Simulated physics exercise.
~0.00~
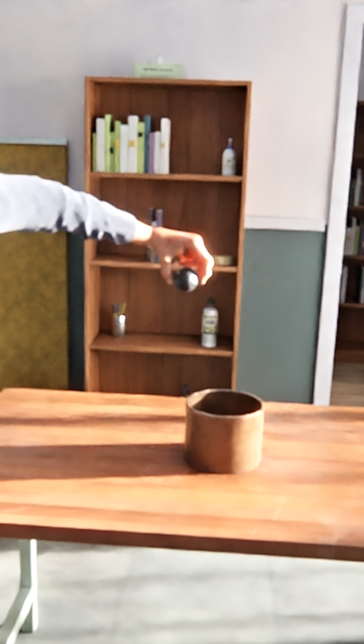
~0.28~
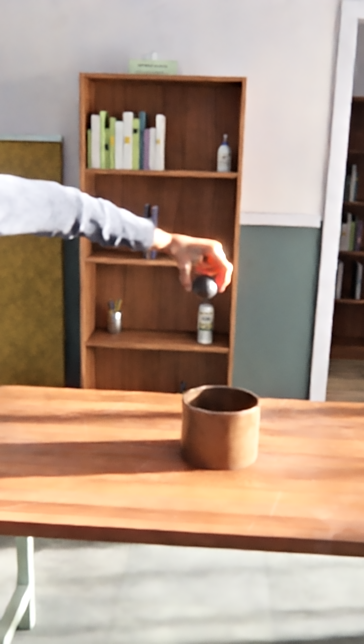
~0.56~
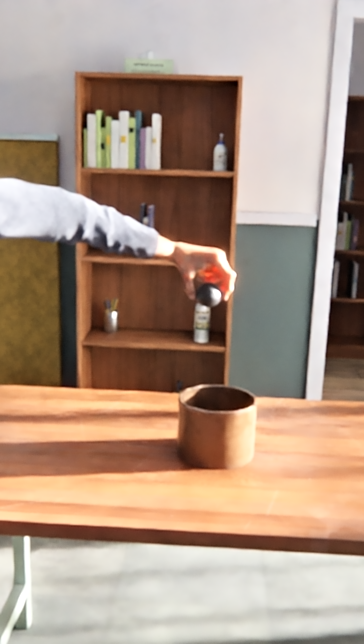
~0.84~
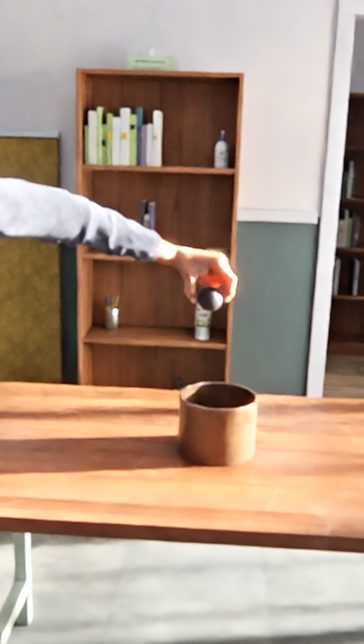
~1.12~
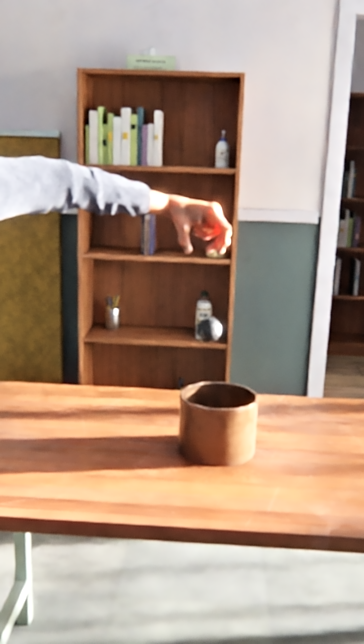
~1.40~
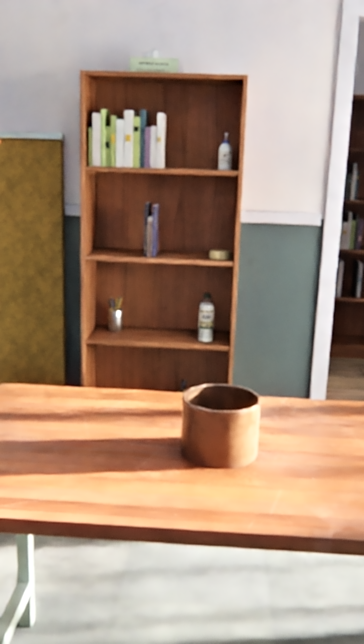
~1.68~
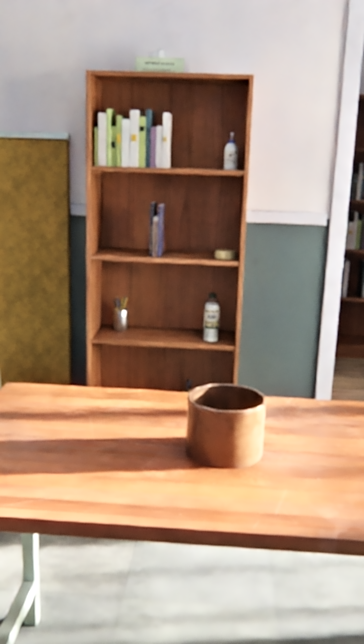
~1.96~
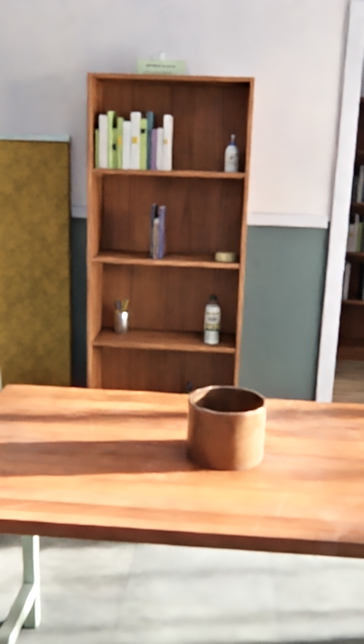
A hand holds a black ball above a brown bucket and drops it inside.
